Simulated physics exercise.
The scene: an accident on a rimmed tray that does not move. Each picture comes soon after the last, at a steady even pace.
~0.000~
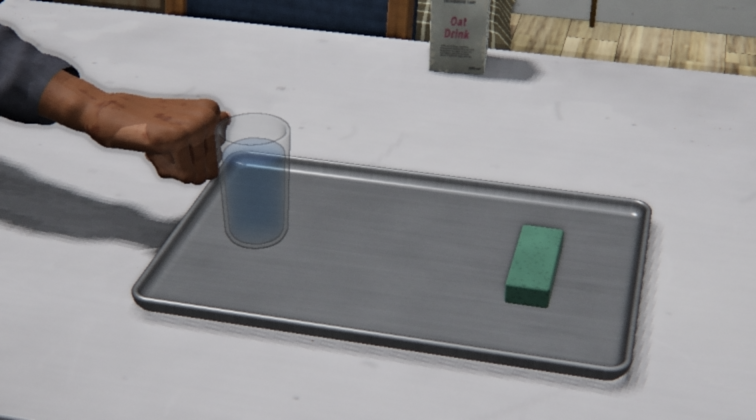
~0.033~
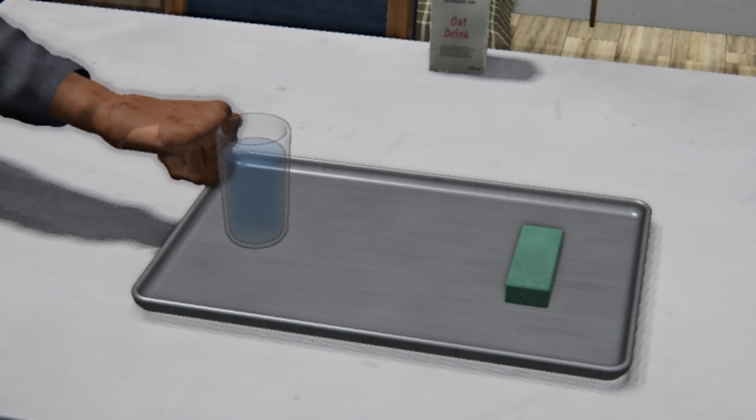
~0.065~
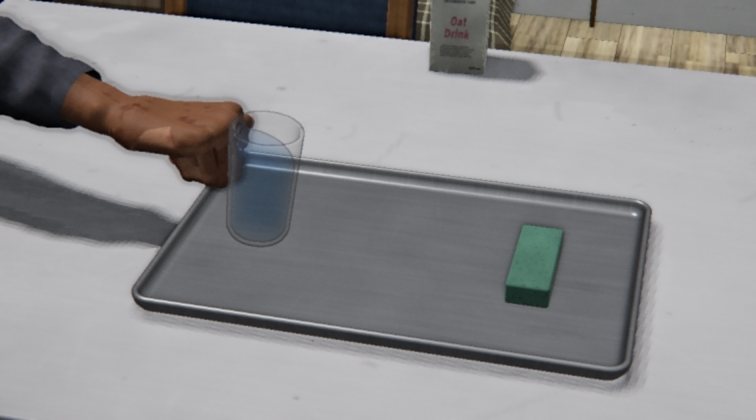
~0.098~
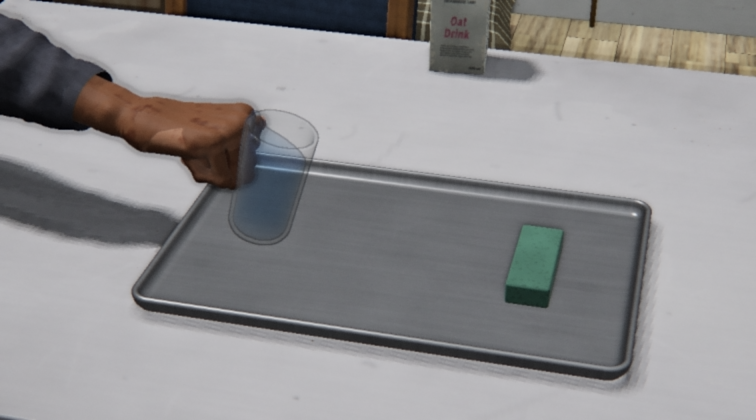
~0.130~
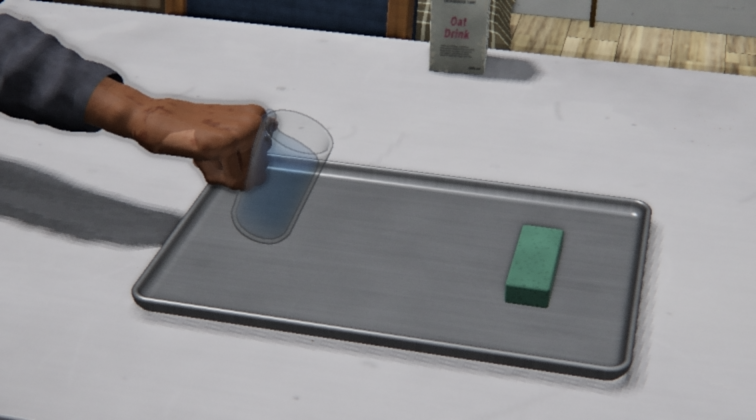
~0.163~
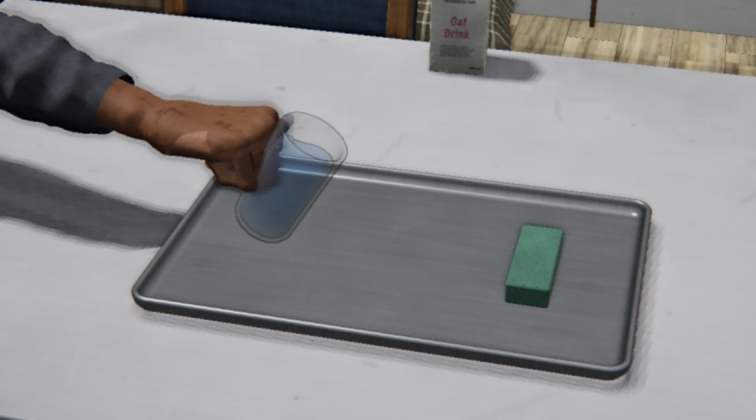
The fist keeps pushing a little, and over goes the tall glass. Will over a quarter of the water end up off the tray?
No.
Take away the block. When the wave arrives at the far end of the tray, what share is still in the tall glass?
45 %.
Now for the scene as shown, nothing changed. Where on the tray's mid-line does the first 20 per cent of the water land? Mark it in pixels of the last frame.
(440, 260).
A moment on, the tall glass lies on its side and 93 per cent is in the glass, 0 on the tray and 7 above or beyond its rim.
Next, the tall glass lies on its side and 51 per cent is in the glass, 35 on the tray and 14 above or beyond its rim.
Then the tall glass lies on its side and 29 per cent is in the glass, 44 on the tray and 28 above or beyond its rim.
Later the tall glass lies on its side and 16 per cent is in the glass, 76 on the tray and 8 above or beyond its rim.
Finally, 92 per cent is held by tray and glass, 8 is off the tray.
